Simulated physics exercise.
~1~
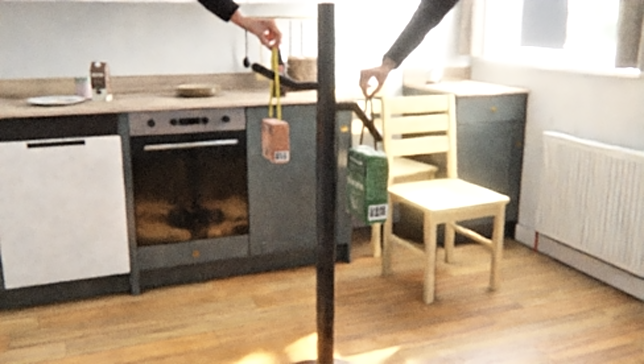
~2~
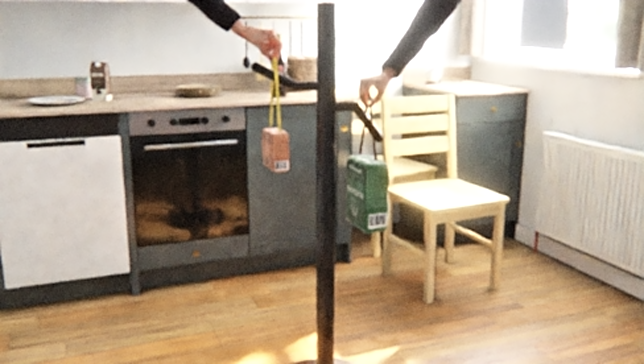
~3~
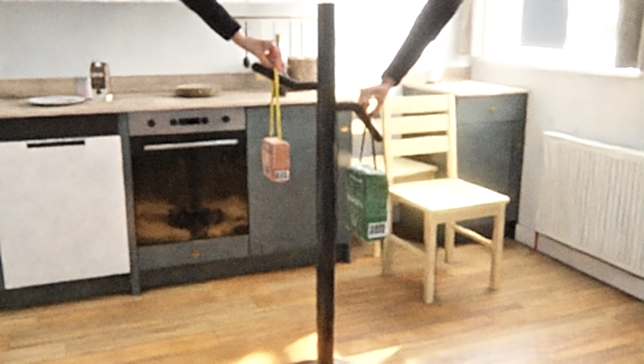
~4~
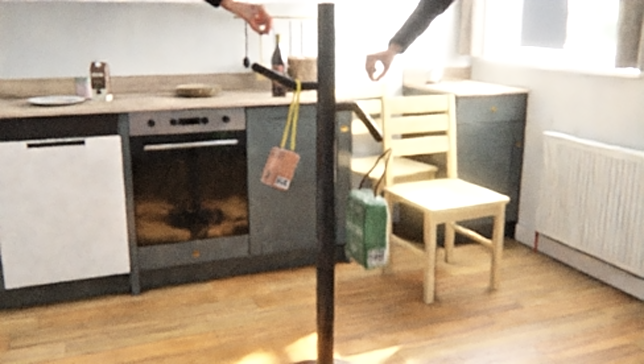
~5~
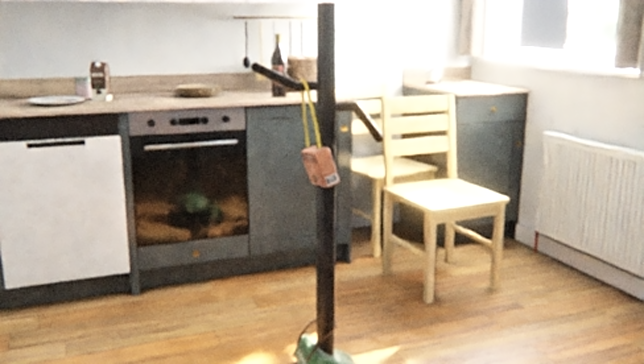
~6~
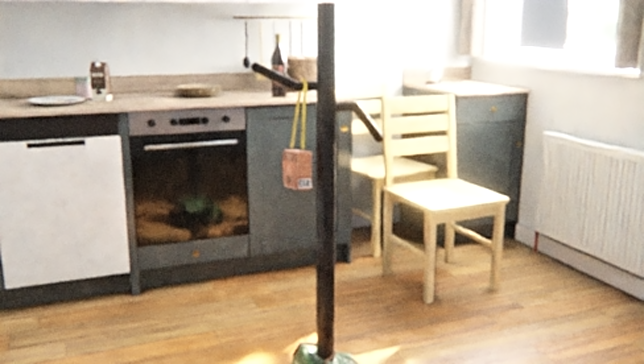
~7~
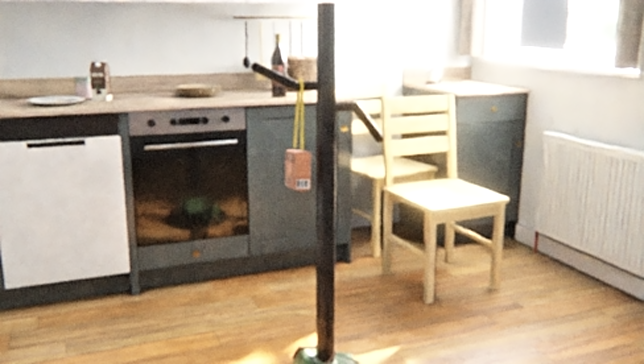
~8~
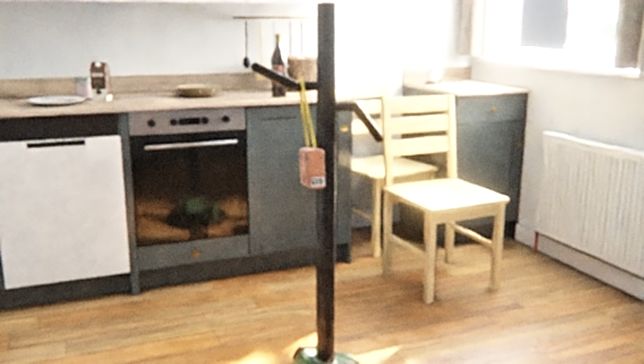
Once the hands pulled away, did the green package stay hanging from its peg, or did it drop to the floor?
The green package came off its peg and dropped to the floor at the foot of the post, while the orange one stayed hanging.
